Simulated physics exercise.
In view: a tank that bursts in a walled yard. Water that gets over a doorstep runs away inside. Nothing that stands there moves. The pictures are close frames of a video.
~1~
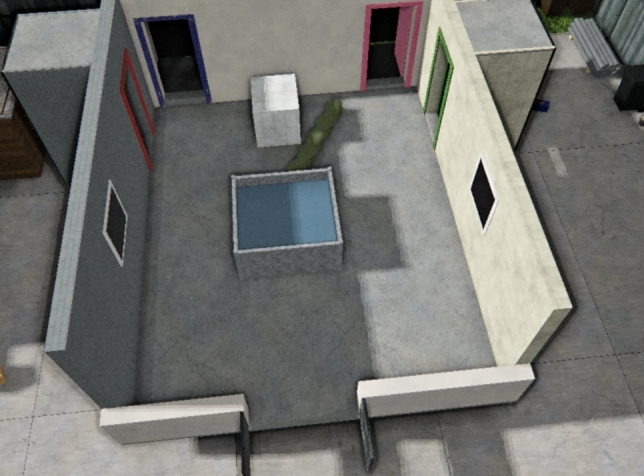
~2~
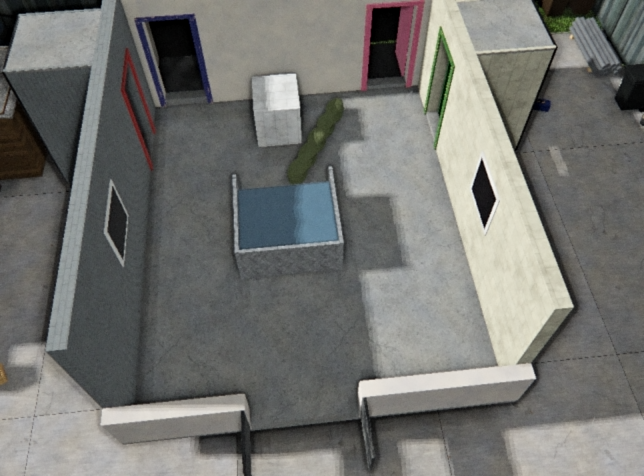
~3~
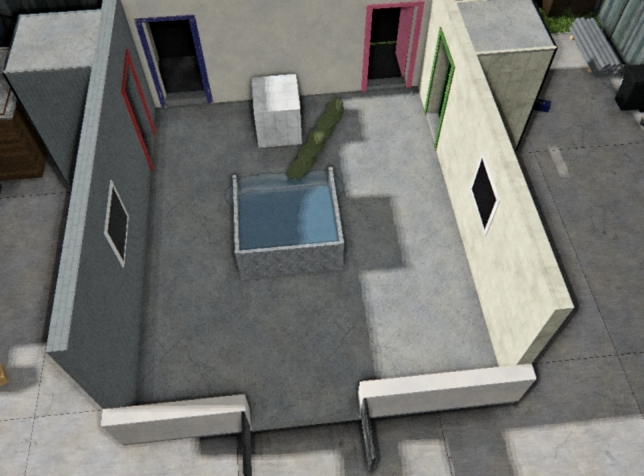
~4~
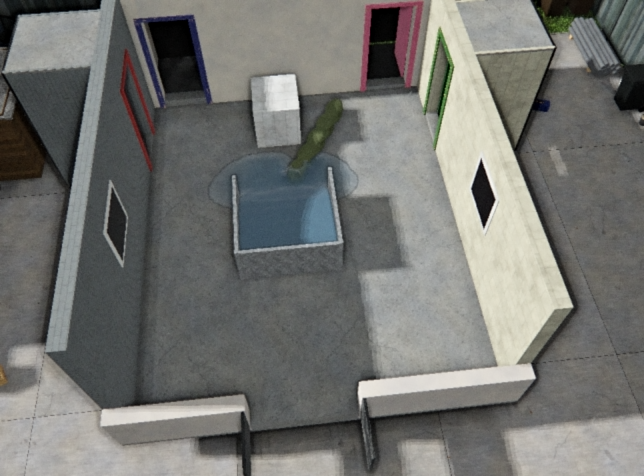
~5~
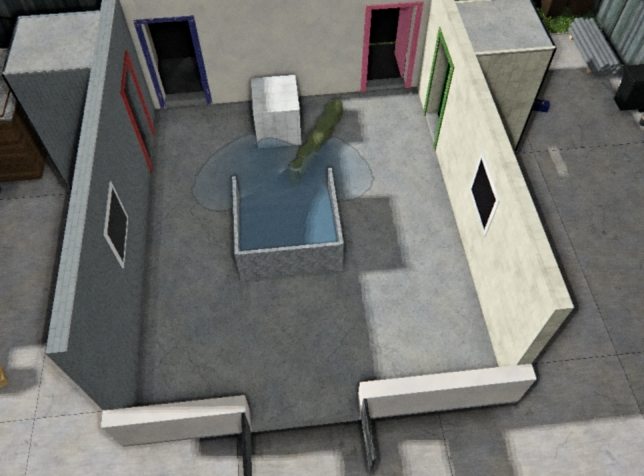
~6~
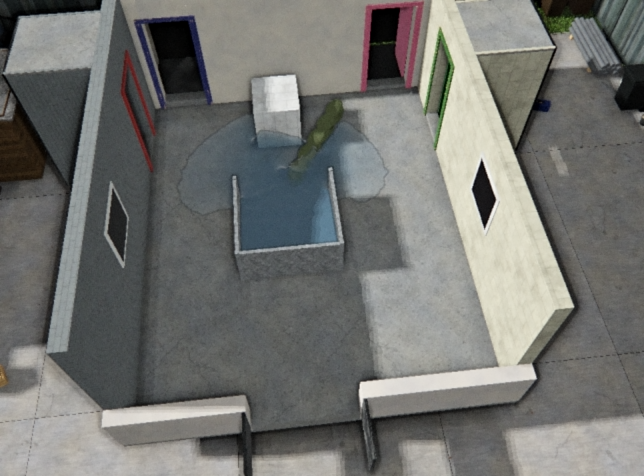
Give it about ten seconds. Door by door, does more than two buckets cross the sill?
The pink door floods; the blue door floods; the green door floods; the red door floods.
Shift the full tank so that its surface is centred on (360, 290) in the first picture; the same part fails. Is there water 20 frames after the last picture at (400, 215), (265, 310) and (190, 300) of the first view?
In that order: Covered, not flooded, no water.
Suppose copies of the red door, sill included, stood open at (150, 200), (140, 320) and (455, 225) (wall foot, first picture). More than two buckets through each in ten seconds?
As listed: Floods, takes less, is under.
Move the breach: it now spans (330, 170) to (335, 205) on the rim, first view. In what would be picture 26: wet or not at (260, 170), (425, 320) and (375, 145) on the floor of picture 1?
One after the other: No water, wet, covered.
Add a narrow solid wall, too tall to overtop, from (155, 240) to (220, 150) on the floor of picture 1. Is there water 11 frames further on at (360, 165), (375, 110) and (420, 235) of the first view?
As listed: Flooded, under water, not flooded.
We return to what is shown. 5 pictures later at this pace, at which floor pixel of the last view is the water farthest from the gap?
Near (415, 89).
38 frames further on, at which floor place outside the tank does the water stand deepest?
At about (308, 134).
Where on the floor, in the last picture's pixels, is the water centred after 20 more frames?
Near (279, 156).
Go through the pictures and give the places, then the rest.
Still water in the open tank at (285, 211), in the first frame.
The front is at a hidden place, out from the gap on the open tank's far side, in the second frame.
Water pours out on the open tank's far side and has run to (339, 184), in the third frame.
The front is at (344, 165), out from the gap on the open tank's far side, in the fourth frame.
The front is at (334, 138), out from the gap on the open tank's far side, in the fifth frame.
The front is at (247, 117), out from the gap on the open tank's far side, in the sixth frame.
A moment on, water covers 35 % of the floor; the pink door under two buckets in, the blue door wet at the sill, nothing in, the green door not reached, the red door wet at the sill, nothing in.
Next, water covers 40 % of the floor; the pink door over two buckets in, the blue door over two buckets in, the green door over two buckets in, the red door under two buckets in.
Then, water covers 40 % of the floor; the pink door over two buckets in, the blue door over two buckets in, the green door over two buckets in, the red door far over two buckets in.
Later, water covers 65 % of the floor; the pink door far over two buckets in, the blue door over two buckets in, the green door over two buckets in, the red door far over two buckets in.
In the end, water covers 90 % of the floor; the pink door far over two buckets in, the blue door over two buckets in, the green door over two buckets in, the red door far over two buckets in.
